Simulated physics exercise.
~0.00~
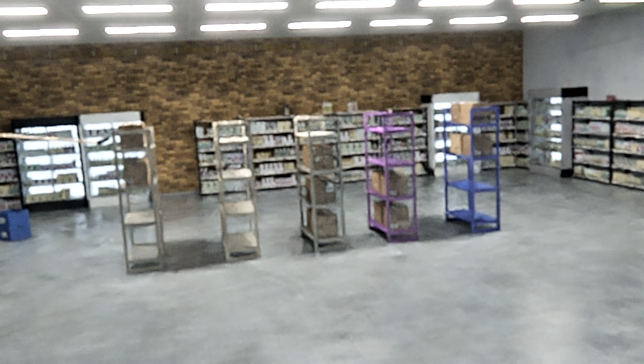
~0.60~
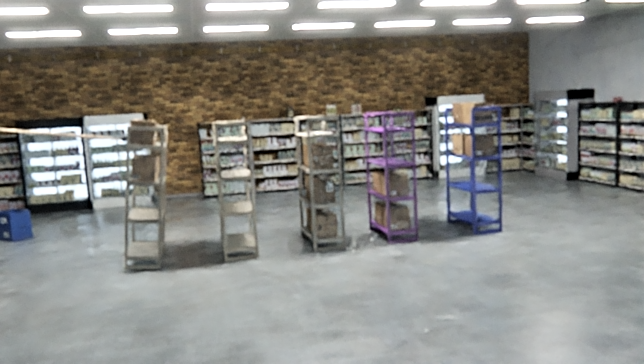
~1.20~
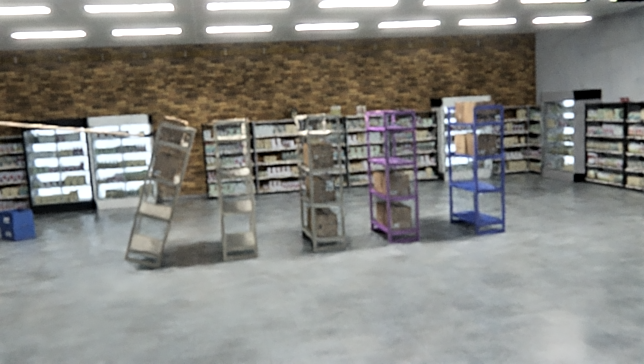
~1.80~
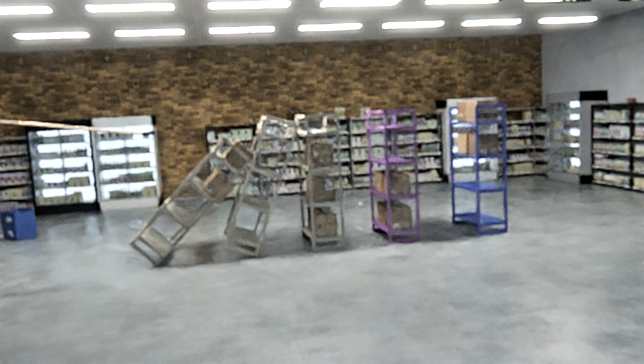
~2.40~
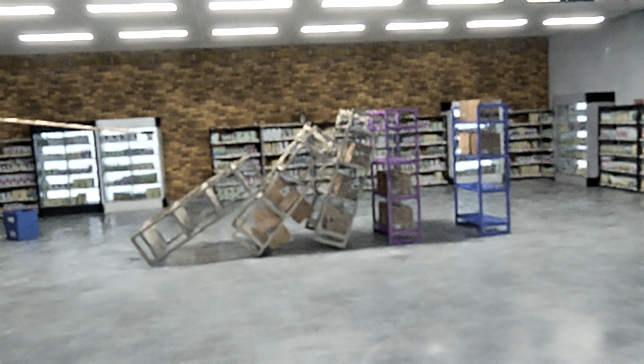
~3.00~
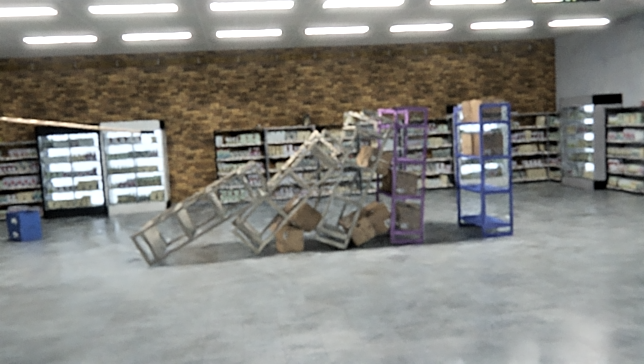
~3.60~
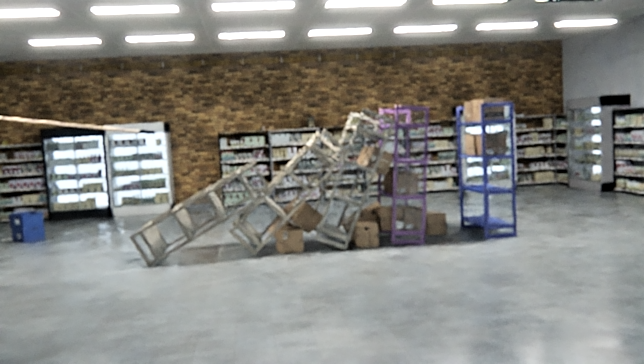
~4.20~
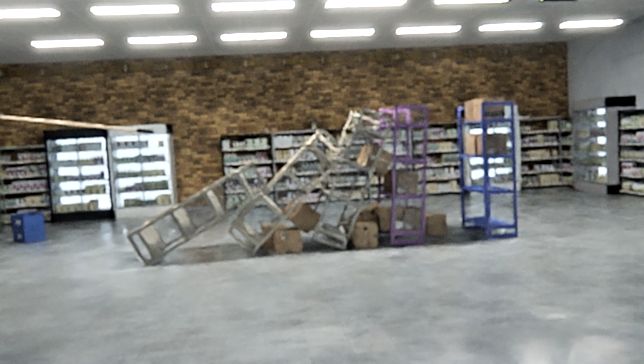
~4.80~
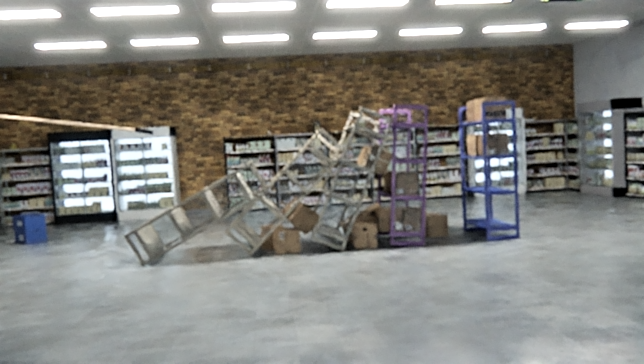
A pale pole enters from the left toward five shelving racks standing in a row on a grey shop floor, seen from the front by a slightly drifting camera. Three greyish racks stand left of a purple one and a blue one, before stocked shelves, lit coolers and a brick wall. The pole pushes the leftmost rack, which tips right into the second, and that topples against the third. The third leans into the purple rack as brown cartons slide out onto the floor. The purple rack tilts slightly but stays up, and the blue one stands untouched.
